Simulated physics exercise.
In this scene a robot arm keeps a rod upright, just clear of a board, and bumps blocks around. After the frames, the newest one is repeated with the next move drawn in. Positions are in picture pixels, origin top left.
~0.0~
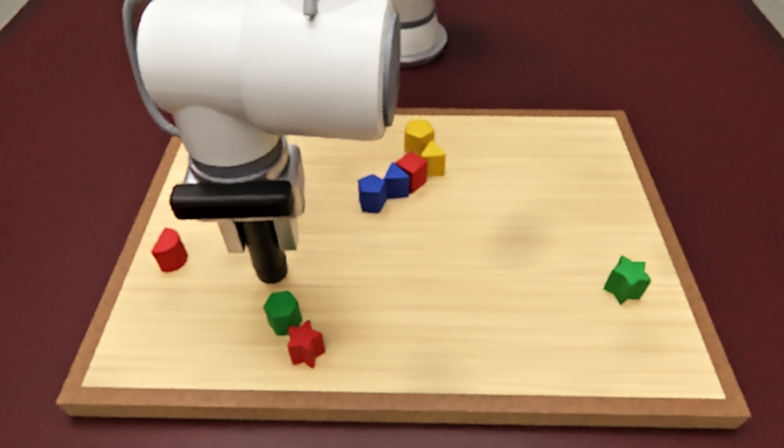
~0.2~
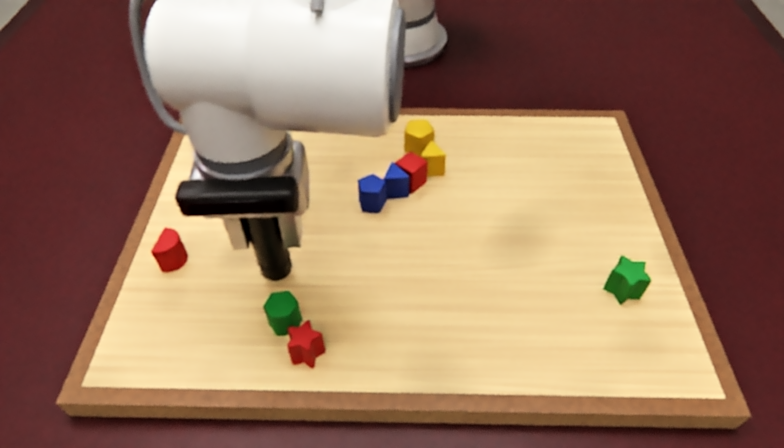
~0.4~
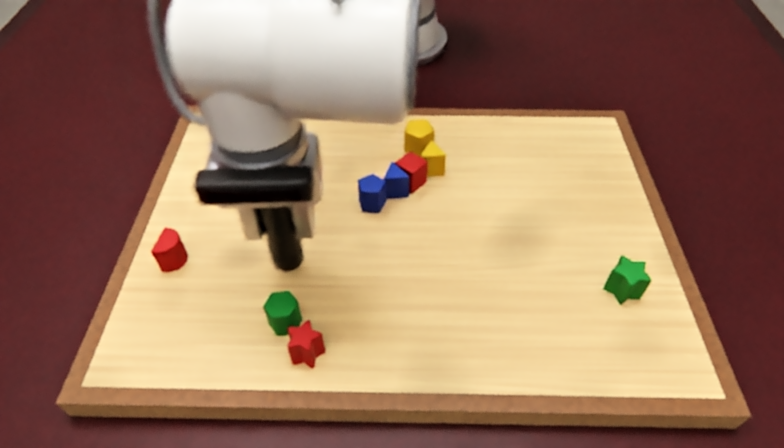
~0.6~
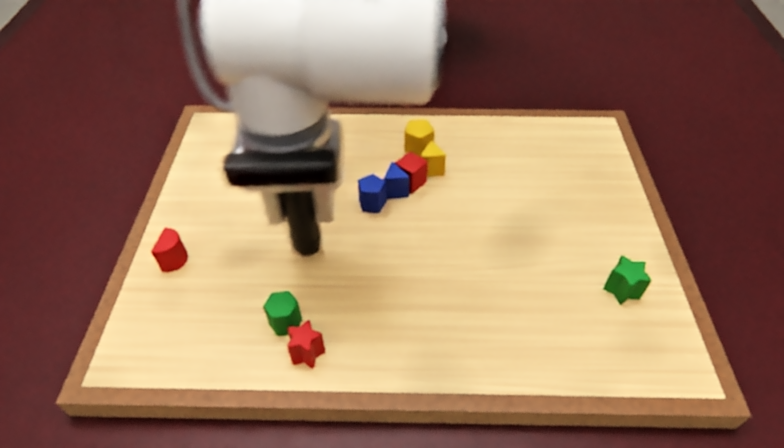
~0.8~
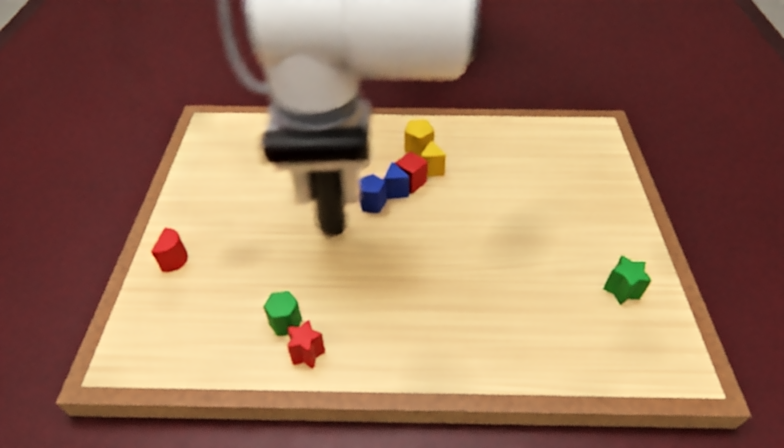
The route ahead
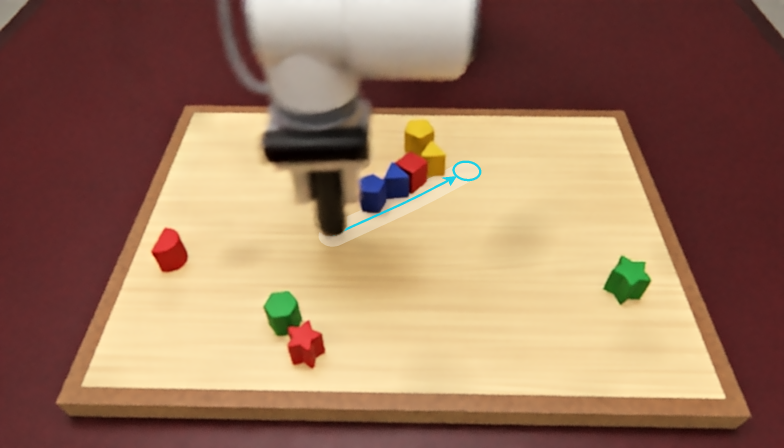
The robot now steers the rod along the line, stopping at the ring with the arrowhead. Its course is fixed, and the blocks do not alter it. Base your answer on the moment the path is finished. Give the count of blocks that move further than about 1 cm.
In total, three or more blocks get moved by over 1 cm.
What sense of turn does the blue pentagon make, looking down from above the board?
Against the clock.
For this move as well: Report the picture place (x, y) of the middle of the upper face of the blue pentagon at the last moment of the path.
At pixel (378, 171).
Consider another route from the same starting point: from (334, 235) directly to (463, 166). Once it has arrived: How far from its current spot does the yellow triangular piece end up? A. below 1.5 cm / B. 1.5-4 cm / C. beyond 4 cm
Choice C: Beyond 4 cm.
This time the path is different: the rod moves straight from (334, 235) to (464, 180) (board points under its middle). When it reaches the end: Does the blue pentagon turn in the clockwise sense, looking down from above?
In short: No.
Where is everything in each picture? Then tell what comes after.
The first picture shows rod's lower end (273, 272); blue pentagon (371, 183); blue triangular piece (395, 172); red four-sided block (411, 161); yellow triangular piece (433, 150).
The second picture shows rod (277, 269); blocks still.
The third picture shows rod (288, 260); blocks still.
The fourth picture shows rod (307, 245); blocks still.
The fifth picture shows rod (332, 226); blue pentagon (371, 183); blue triangular piece (395, 172); red four-sided block (411, 161); yellow triangular piece (433, 150).
Drawn move, in a line from (334, 235) to (467, 171).
The first path, step by step. One third of the way, rod (382, 204); blue pentagon (378, 173), turned 20° anticlockwise; blue triangular piece (399, 161); red four-sided block (417, 156), turned 20° clockwise; yellow triangular piece (440, 146).
Two thirds of the way, rod (427, 183); blue pentagon (378, 171), turned 35° anticlockwise; blue triangular piece (398, 160), turned 20° clockwise; red four-sided block (417, 154), turned 25° clockwise; yellow triangular piece (441, 146).
At the end, rod (468, 162); blue pentagon (378, 171), turned 35° anticlockwise; blue triangular piece (398, 160), turned 20° clockwise; red four-sided block (417, 153), turned 15° clockwise; yellow triangular piece (445, 143), turned 30° anticlockwise.
